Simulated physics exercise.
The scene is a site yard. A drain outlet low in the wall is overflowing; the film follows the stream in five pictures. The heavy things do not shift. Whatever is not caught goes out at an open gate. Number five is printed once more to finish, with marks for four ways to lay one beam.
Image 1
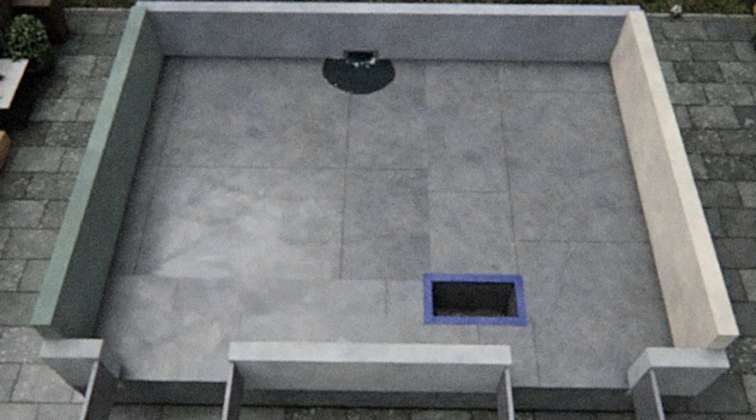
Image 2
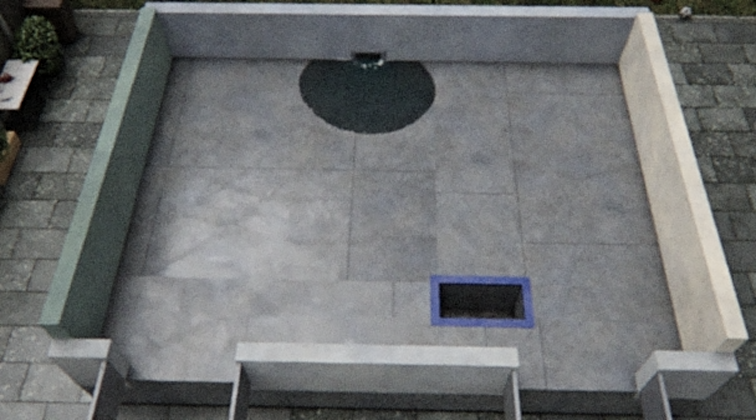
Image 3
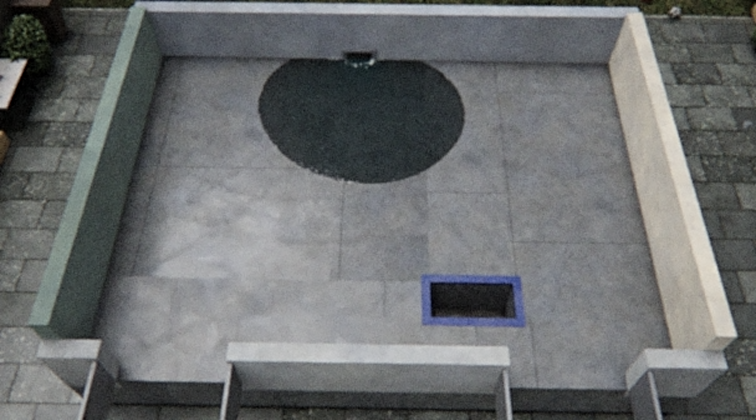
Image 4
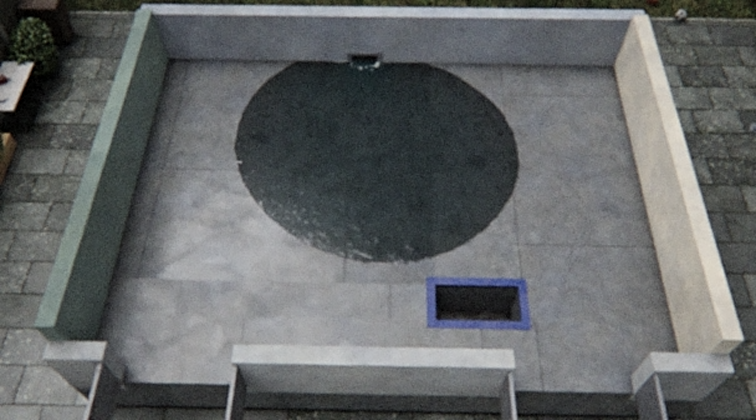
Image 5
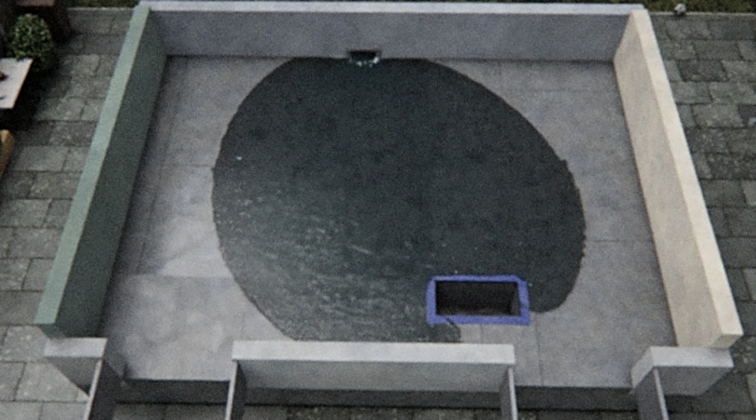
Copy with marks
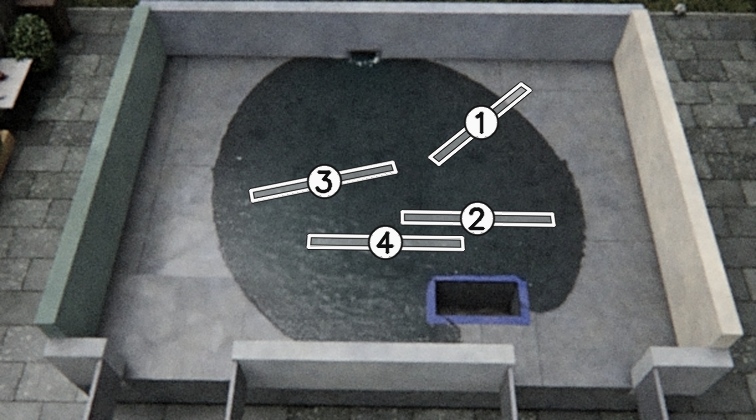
The footage shows a walled grey paved yard where dark water enters from a small opening in the back wall and spreads steadily forward across the slabs in a widening rounded pool, reaching around a blue-rimmed rectangular pit.
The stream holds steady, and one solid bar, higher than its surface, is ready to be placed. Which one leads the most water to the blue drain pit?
Take 1.
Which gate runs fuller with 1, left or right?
The right gate.
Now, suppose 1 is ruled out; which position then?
Position 3.
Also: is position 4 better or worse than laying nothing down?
Worse.
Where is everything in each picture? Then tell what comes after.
In the first frame, outfall at (361, 54); blue drain pit at (474, 299); open gate at (564, 370); open gate at (182, 364); 2 % of the ground under water, visible out to (364, 89); blue drain pit still dry.
In the second frame, 7 % of the ground under water, visible out to (395, 126); blue drain pit still dry.
In the third frame, 15 % of the ground under water, visible out to (397, 175); blue drain pit still dry.
In the fourth frame, 29 % of the ground under water, visible out to (446, 247); blue drain pit still dry.
In the fifth frame, 47 % of the ground under water, visible out to (557, 291); blue drain pit taking water.
In white, 1 from (434, 160) to (525, 87); 2 from (402, 217) to (553, 219); 3 from (251, 195) to (394, 167); 4 from (308, 241) to (462, 243).
If 1 is chosen, about 39 % of the stream goes into the blue drain pit, about 60 % out by the gates.
If 2 is chosen, about 20 % of the stream goes into the blue drain pit, about 80 % out by the gates.
If 3 is chosen, about 27 % of the stream goes into the blue drain pit, about 73 % out by the gates.
If 4 is chosen, about 16 % of the stream goes into the blue drain pit, about 84 % out by the gates.
